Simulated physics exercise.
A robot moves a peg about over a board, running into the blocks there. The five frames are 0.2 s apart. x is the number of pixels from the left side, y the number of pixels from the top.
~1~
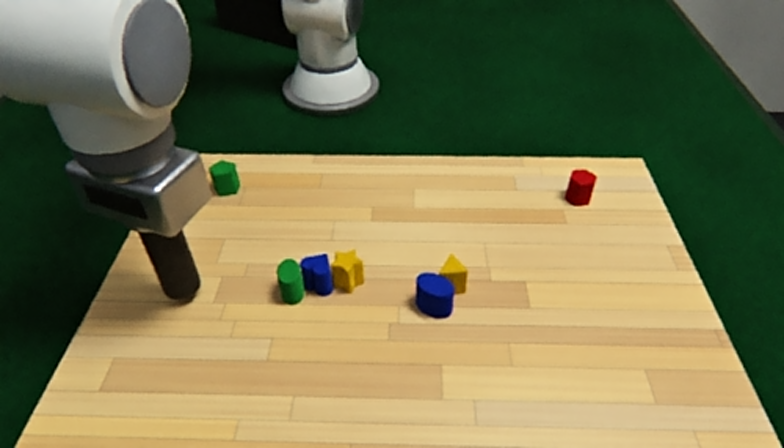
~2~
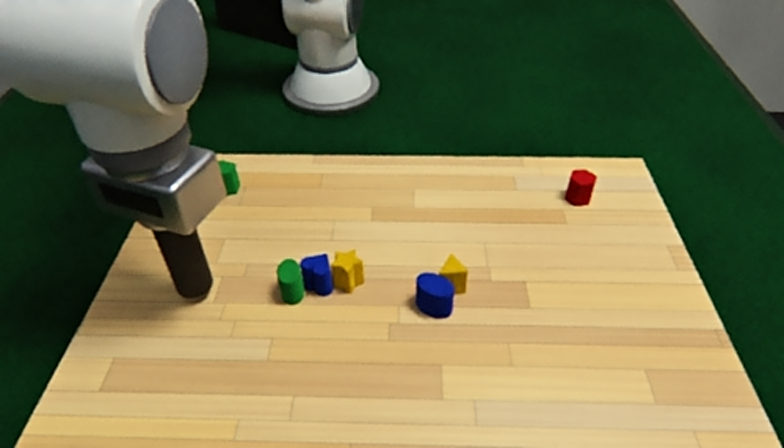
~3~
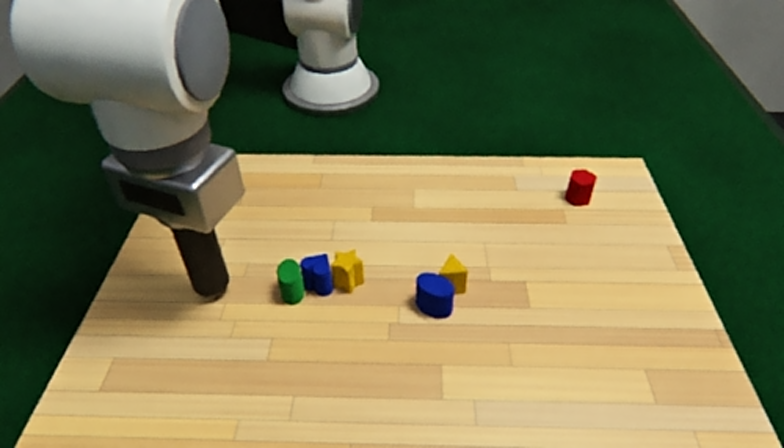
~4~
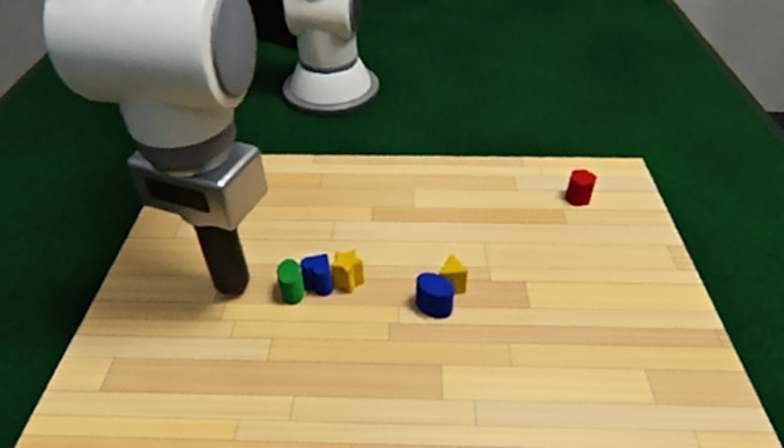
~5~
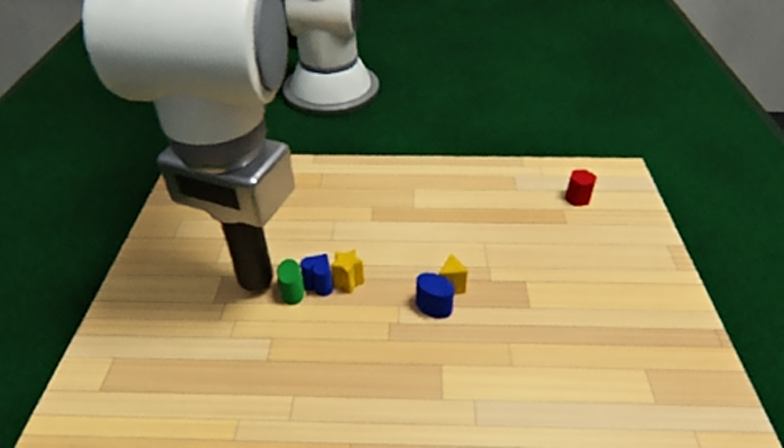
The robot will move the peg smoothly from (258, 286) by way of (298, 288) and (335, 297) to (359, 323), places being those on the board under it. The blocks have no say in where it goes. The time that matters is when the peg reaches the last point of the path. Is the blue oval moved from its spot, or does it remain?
It is still on its spot.
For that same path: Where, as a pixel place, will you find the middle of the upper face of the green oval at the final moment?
It will likely be found at (380, 318).
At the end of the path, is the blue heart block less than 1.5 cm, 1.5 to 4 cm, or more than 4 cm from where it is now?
The largest band: Over 4 cm.
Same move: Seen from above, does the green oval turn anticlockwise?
No, that is not how it ends up.
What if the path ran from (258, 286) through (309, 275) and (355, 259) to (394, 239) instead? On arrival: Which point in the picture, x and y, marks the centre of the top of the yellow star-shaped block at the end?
I predict (368, 256).
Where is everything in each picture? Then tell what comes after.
The first frame shows tip of the peg (183, 287), middles of tops, green oval (288, 270), blue heart block (317, 263), yellow star-shaped block (346, 259), blue oval (435, 284).
The second frame shows peg (195, 286), nothing pushed.
The third frame shows peg (212, 284), nothing pushed.
The fourth frame shows peg (232, 281), nothing pushed.
The fifth frame shows peg (256, 279), green oval (288, 270), blue heart block (317, 263), yellow star-shaped block (346, 259), blue oval (435, 284).
On the path given first. One third of the way, peg (297, 281); green oval (319, 277), turned 30° clockwise; blue heart block (350, 268), turned 20° anticlockwise; yellow star-shaped block (370, 255), turned 40° anticlockwise.
Two thirds of the way, peg (335, 290); green oval (351, 293), turned 85° clockwise; blue heart block (375, 276), turned 100° anticlockwise; yellow star-shaped block (376, 253), turned 70° anticlockwise.
At the end, peg (358, 316); green oval (380, 318), turned 65° clockwise; blue heart block (378, 277), turned 105° anticlockwise; yellow star-shaped block (376, 253), turned 70° anticlockwise; blue oval unmoved.
